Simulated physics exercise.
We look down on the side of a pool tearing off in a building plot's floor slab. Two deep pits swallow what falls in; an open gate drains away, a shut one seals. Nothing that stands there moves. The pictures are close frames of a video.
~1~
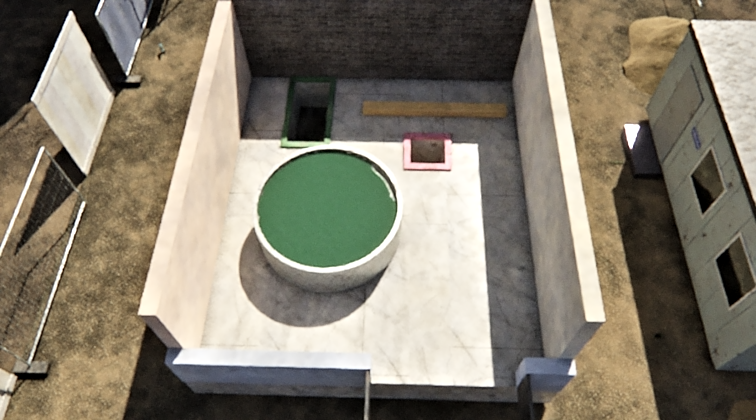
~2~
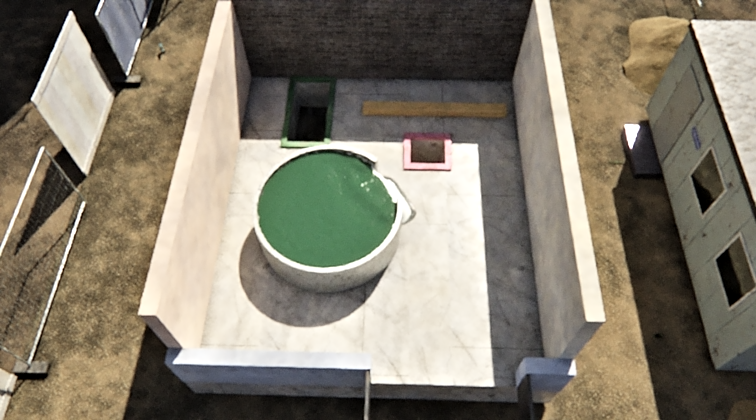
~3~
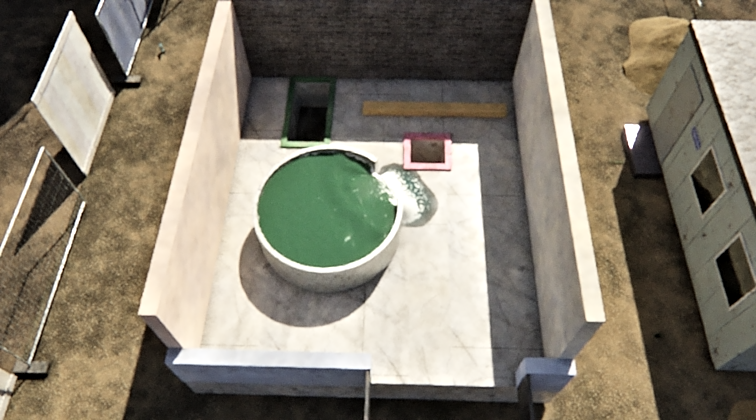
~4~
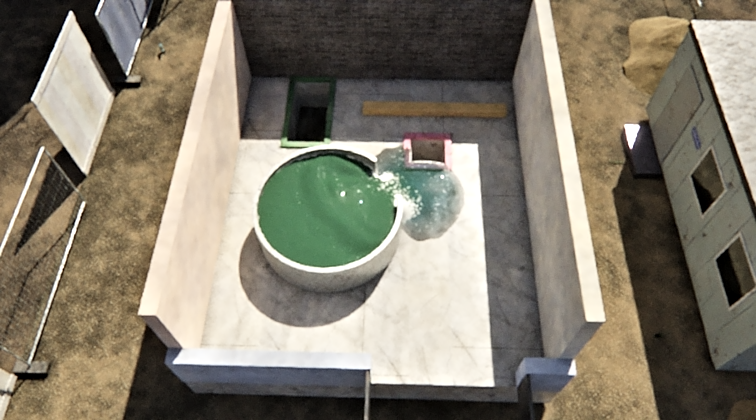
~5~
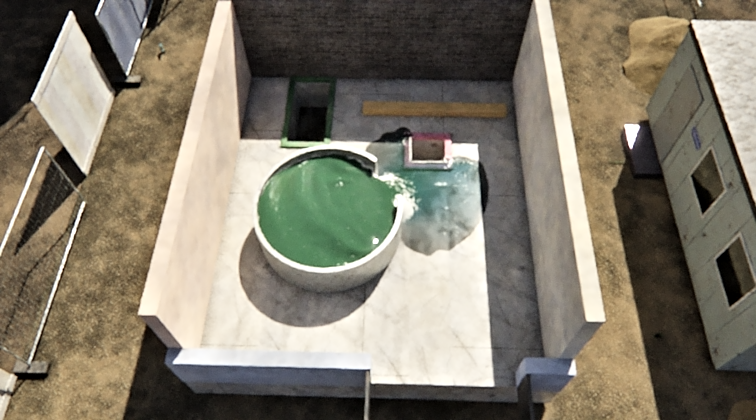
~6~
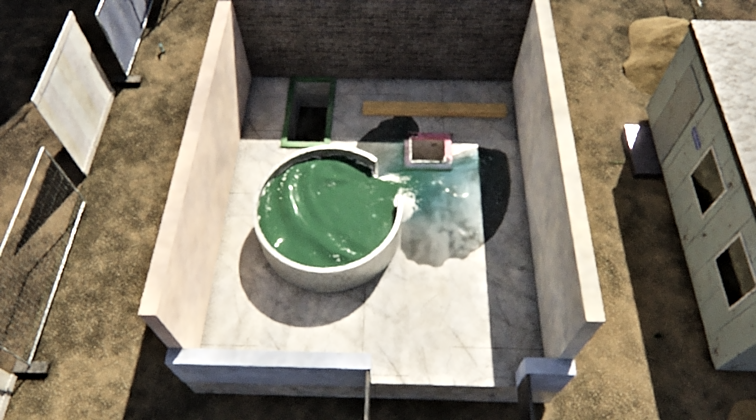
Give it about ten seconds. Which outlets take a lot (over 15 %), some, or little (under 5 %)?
One by one: The gate takes between 5 and 15 %; the green pit takes between 5 and 15 %; the pink pit takes above 15 %.
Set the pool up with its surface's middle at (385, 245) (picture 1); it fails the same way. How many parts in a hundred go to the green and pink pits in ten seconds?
In per cent: Green 25, pink 4.
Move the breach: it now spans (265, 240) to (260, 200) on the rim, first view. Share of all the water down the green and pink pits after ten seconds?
Parts in a hundred: Green 20, pink 2.
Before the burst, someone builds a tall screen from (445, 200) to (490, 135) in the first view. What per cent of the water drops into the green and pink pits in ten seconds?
Per cent: Green 2, pink 40.
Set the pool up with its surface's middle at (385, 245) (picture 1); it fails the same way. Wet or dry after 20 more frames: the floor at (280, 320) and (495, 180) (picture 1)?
One after the other: Clear, wet.
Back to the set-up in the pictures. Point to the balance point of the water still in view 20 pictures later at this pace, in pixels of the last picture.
Around (391, 202).
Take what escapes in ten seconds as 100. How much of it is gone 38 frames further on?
Close to 65 %.
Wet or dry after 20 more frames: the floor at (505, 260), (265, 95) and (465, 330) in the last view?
One after the other: Under water, not flooded, awash.
A moment on, water covers 25 % of the floor; the gate 0 %, the green pit 0 %, the pink pit 5 %.
Next, water covers 35 % of the floor; the gate 0 %, the green pit 0 %, the pink pit 9 %.
Then, water covers 55 % of the floor; the gate 0 %, the green pit 0 %, the pink pit 13 %.
Later, water covers 65 % of the floor; the gate 5 %, the green pit 5 %, the pink pit 20 %.
In the end, water covers 90 % of the floor; the gate 10 %, the green pit 11 %, the pink pit 25 %.
